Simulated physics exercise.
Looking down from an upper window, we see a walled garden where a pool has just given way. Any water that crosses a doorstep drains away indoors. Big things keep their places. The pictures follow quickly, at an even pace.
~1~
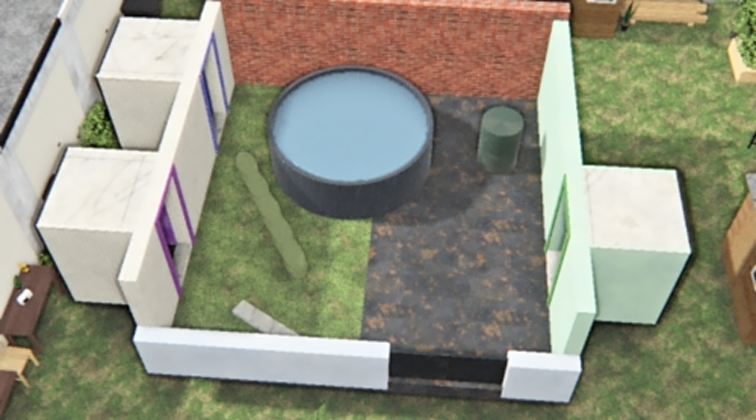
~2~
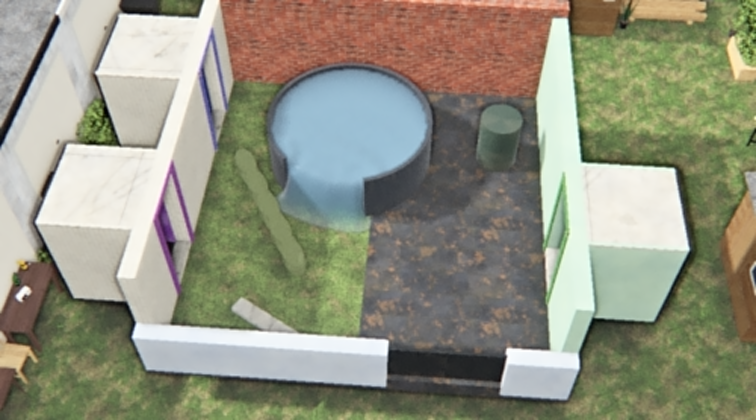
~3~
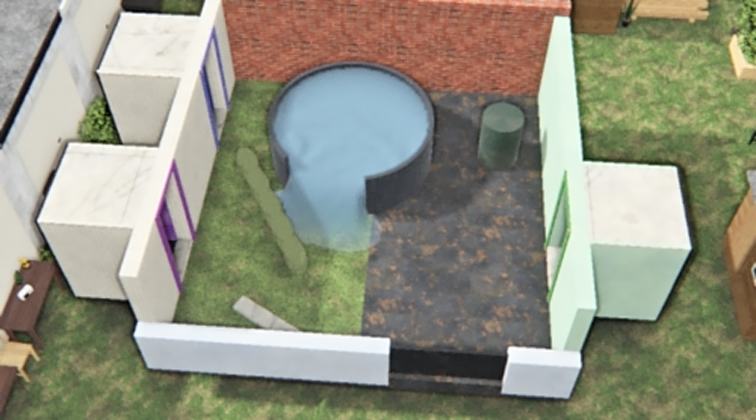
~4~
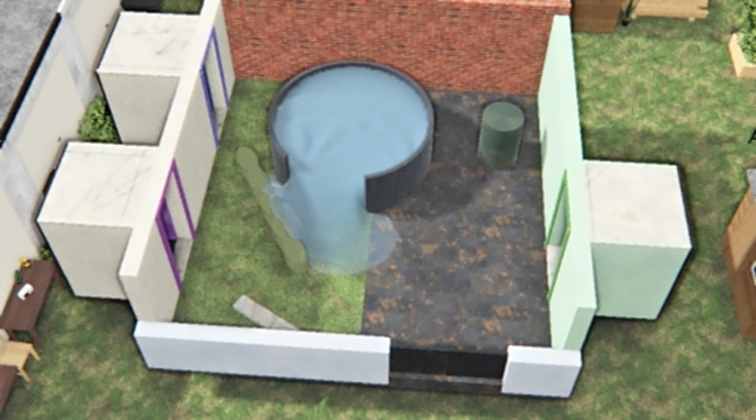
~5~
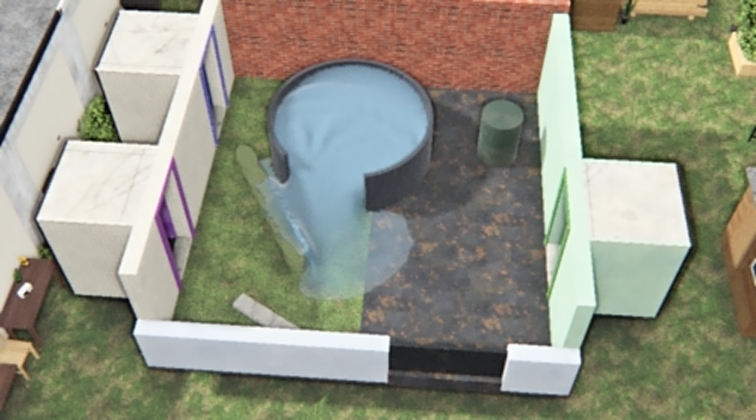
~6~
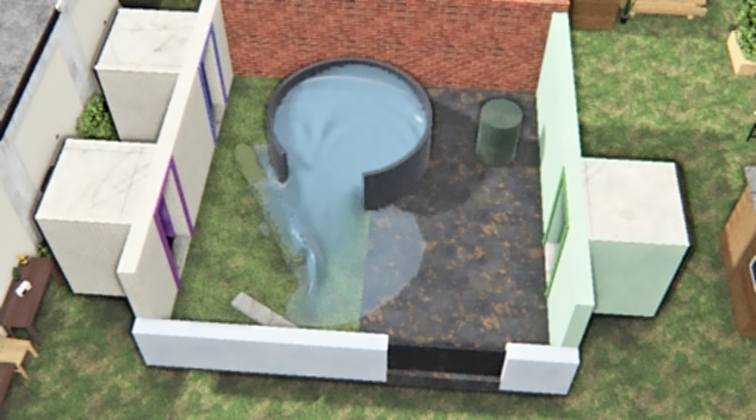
Water pours from a gap in the round pool and spreads across the walled garden.
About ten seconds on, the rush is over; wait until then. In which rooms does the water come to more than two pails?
Result: Most likely the purple door will exceed two buckets; most likely the blue door will exceed two buckets; most likely the green door will exceed two buckets.
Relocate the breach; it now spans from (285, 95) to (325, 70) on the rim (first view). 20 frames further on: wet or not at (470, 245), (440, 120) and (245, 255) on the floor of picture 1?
So that's left bare for the first, waterlogged for the second and waterlogged for the third.
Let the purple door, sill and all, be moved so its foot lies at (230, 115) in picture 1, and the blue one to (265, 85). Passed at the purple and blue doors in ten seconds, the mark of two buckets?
I think the purple door crosses the line and the blue door crosses the line.
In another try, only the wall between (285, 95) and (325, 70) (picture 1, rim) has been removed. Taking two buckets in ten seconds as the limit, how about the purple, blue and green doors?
At the doors, purple crosses the line, blue crosses the line and green never reaches it.
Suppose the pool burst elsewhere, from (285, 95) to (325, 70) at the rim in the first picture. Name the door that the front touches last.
That would be the green one.
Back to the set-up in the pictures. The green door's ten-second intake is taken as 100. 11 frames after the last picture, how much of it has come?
Near 0 in a hundred.
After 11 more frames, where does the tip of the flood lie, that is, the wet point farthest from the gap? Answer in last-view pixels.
(547, 370).
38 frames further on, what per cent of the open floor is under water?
My estimate is near 95 per cent.
A moment on, water covers 40 % of the floor; the purple door not reached, the blue door not reached, the green door not reached.
Next, water covers 55 % of the floor; the purple door wet at the sill, nothing in, the blue door wet at the sill, nothing in, the green door not reached.
Then, water covers 75 % of the floor; the purple door under two buckets in, the blue door wet at the sill, nothing in, the green door under two buckets in.
Later, water covers 95 % of the floor; the purple door over two buckets in, the blue door under two buckets in, the green door over two buckets in.
In the end, water covers 95 % of the floor; the purple door over two buckets in, the blue door far over two buckets in, the green door far over two buckets in.
